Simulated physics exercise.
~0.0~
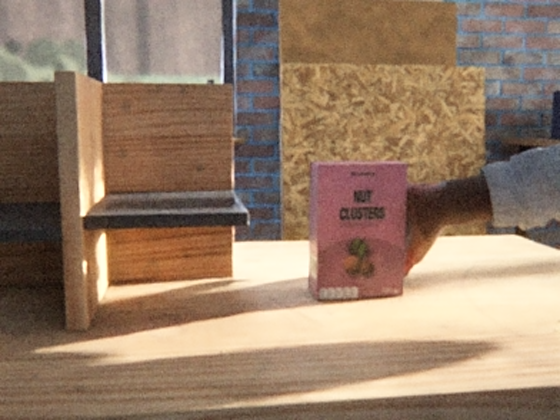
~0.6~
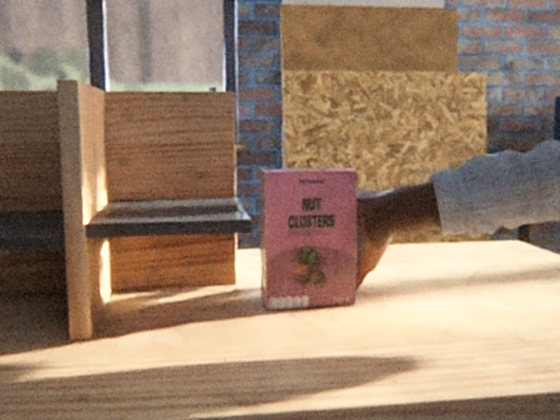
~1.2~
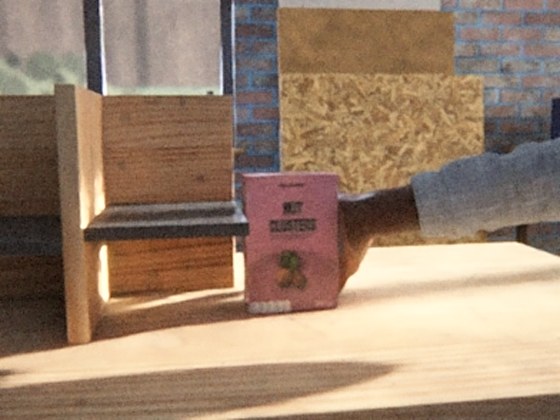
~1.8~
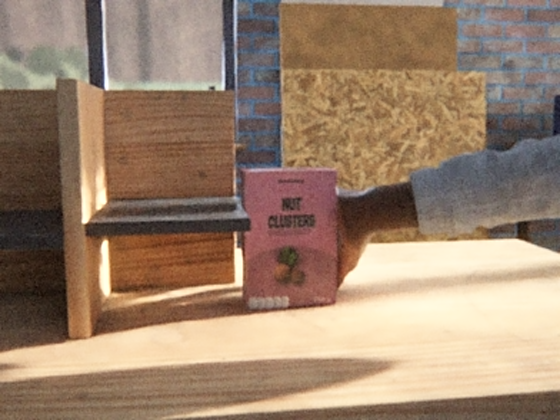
In the video, a hand slides an upright pink packet labelled Nut Clusters leftward across a wooden table toward a small wooden rack with a dark shelf. The packet stops at the shelf's edge, standing taller than the opening beneath it, with the hand still holding it.
